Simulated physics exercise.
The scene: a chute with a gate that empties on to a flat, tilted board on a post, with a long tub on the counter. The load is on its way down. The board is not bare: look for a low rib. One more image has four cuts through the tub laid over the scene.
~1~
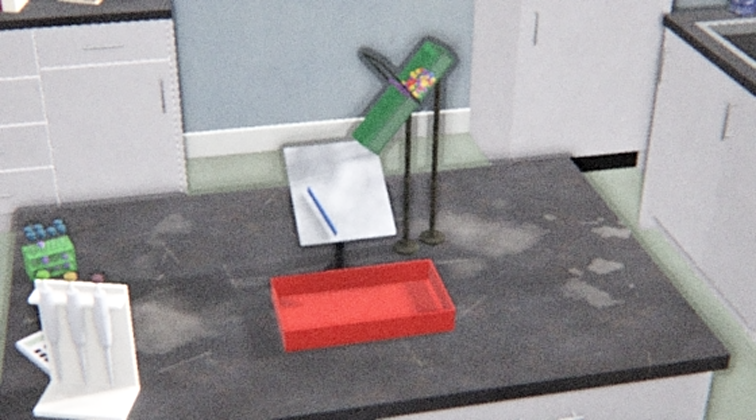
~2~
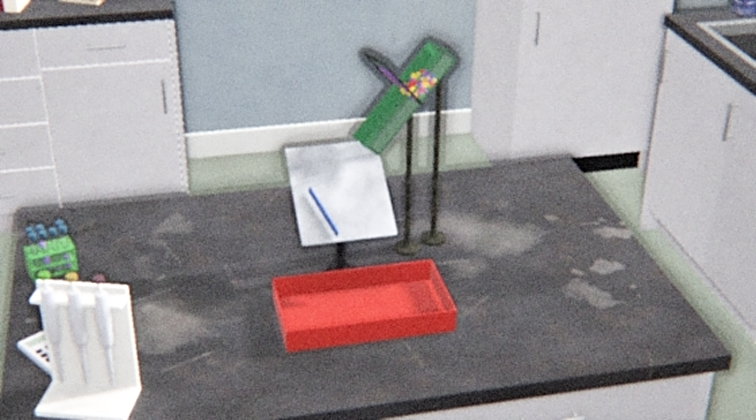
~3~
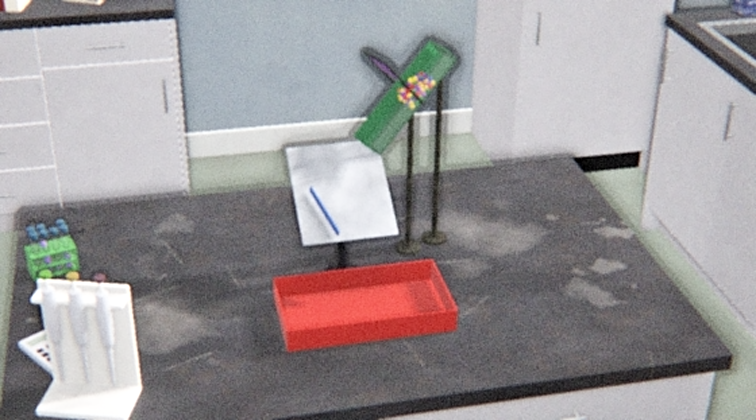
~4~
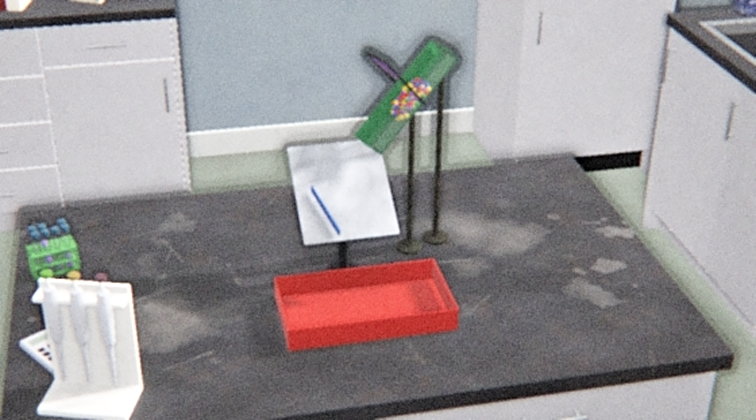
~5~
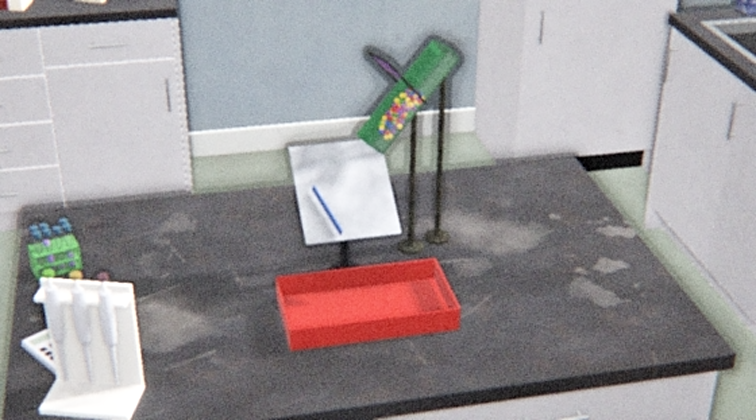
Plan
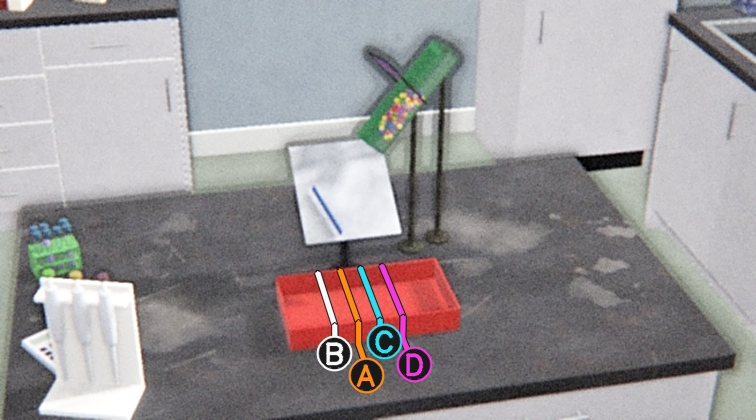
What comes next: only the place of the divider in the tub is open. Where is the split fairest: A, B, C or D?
I would pick line C.
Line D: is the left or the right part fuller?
More lands on the left.
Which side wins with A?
More lands on the right.
On the marked copy, line A crosses the front rim at (358, 321); line B crosses the front rim at (334, 324); line C crosses the front rim at (379, 319); line D crosses the front rim at (402, 316).
Choosing A, of what is caught, a small part on the left of the divider, nearly all on the right.
Choosing B, of what is caught, a stray few on the left of the divider, nearly all on the right.
Choosing C, of what is caught, about half on the left of the divider, about half on the right.
Choosing D, of what is caught, nearly all on the left of the divider, a stray few on the right.
